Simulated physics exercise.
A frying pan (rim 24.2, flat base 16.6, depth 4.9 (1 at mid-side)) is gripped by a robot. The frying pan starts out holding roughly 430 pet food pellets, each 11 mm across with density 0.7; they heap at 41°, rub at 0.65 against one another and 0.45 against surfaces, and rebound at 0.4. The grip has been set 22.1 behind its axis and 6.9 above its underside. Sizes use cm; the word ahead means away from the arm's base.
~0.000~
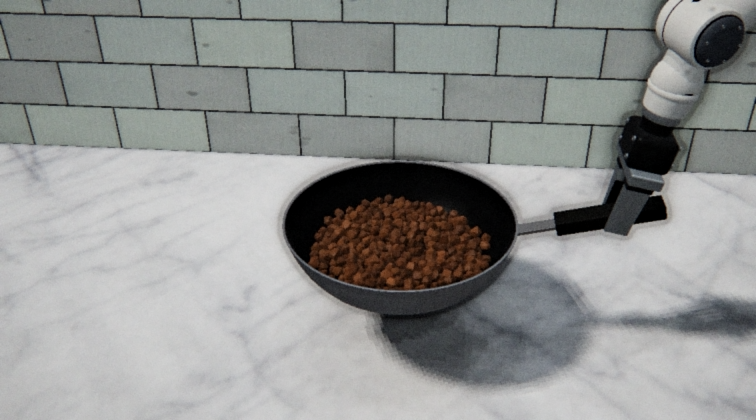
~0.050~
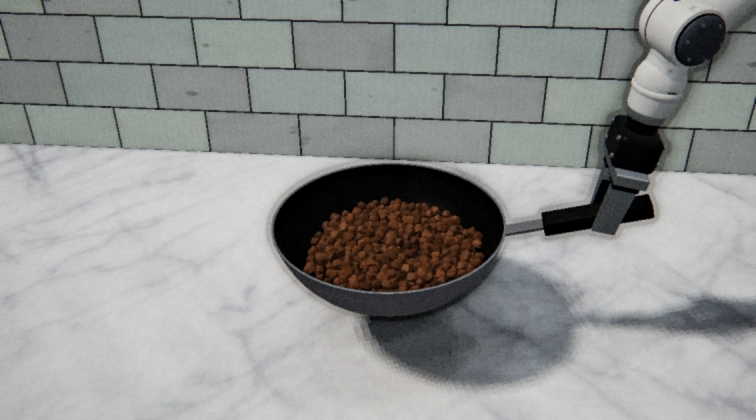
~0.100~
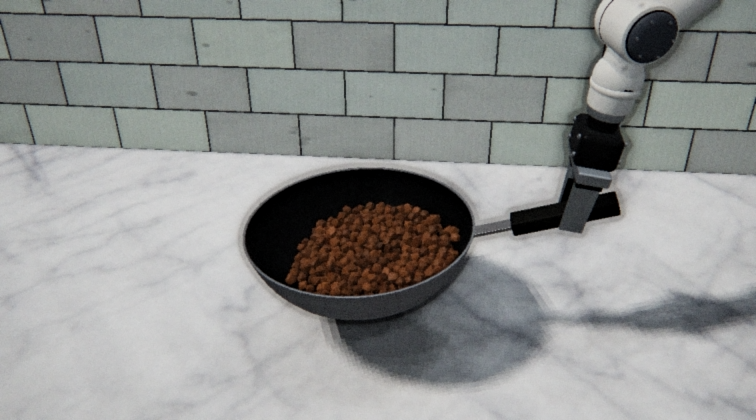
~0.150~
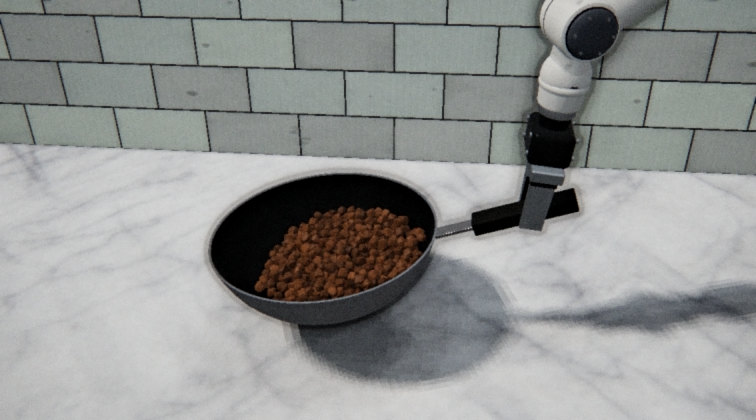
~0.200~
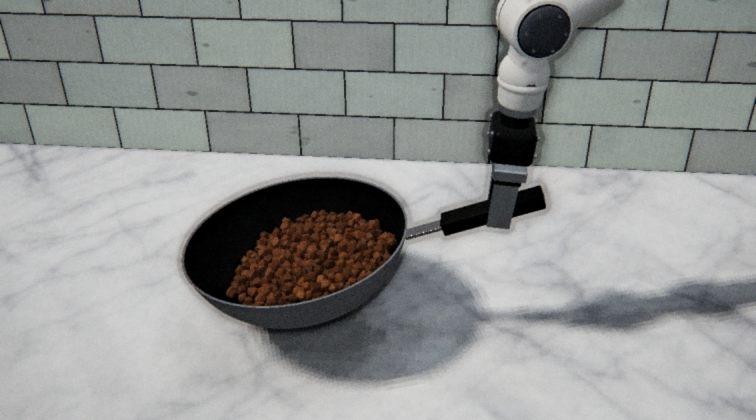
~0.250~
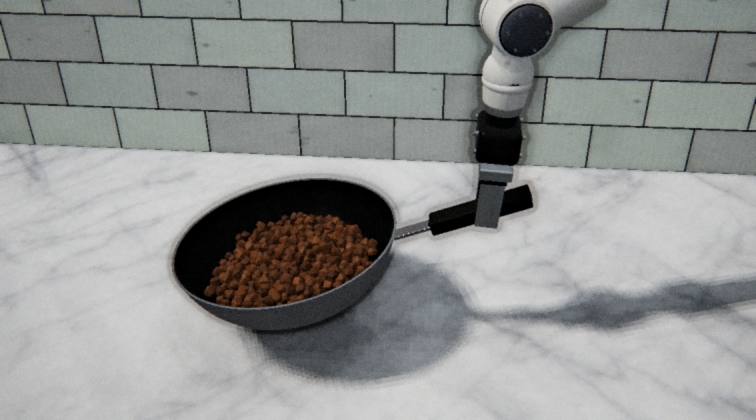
A dark frying pan heaped with brown pellets, its handle gripped by a robot arm, hangs above a marble counter and begins sliding left. The arm carries it steadily leftward while the pan tilts slightly, its left side dipping, and the movement slows near the end with the pellets still inside.
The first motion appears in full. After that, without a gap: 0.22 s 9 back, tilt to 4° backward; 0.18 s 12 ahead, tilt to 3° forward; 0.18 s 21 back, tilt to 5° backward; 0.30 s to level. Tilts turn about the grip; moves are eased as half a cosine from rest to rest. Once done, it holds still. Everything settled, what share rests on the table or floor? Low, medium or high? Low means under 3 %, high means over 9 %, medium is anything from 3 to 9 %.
High.
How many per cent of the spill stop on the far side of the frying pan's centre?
That share is close to 0 percent.
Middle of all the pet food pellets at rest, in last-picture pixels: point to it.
Their centre ends up roughly at (525, 254) in the final picture.
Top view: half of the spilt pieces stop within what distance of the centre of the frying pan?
I reckon close to 40 centimetres.
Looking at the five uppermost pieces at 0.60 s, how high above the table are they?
Around 17 cm above the table.
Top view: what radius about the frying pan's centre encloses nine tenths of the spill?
It comes to about 55 cm.
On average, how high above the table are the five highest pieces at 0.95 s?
Roughly 31 cm high.
After 0.60 s, tilted 2° forward, highest piece 18 above the table; 427 in the frying pan, 3 in flight or on a rim.
After 0.95 s, tilted 3° backward, highest piece 35 above the table; 360 in the frying pan, 70 in flight or on a rim.
After 1.33 s, level, highest piece 16 above the table; 313 in the frying pan, 114 on the table or floor, 3 in flight or on a rim.
After 2.38 s, level, highest piece 16 above the table; 313 in the frying pan, 117 on the table or floor.
In the end, 313 in the frying pan, 117 on the table or floor. That is 27 % on the table or floor.
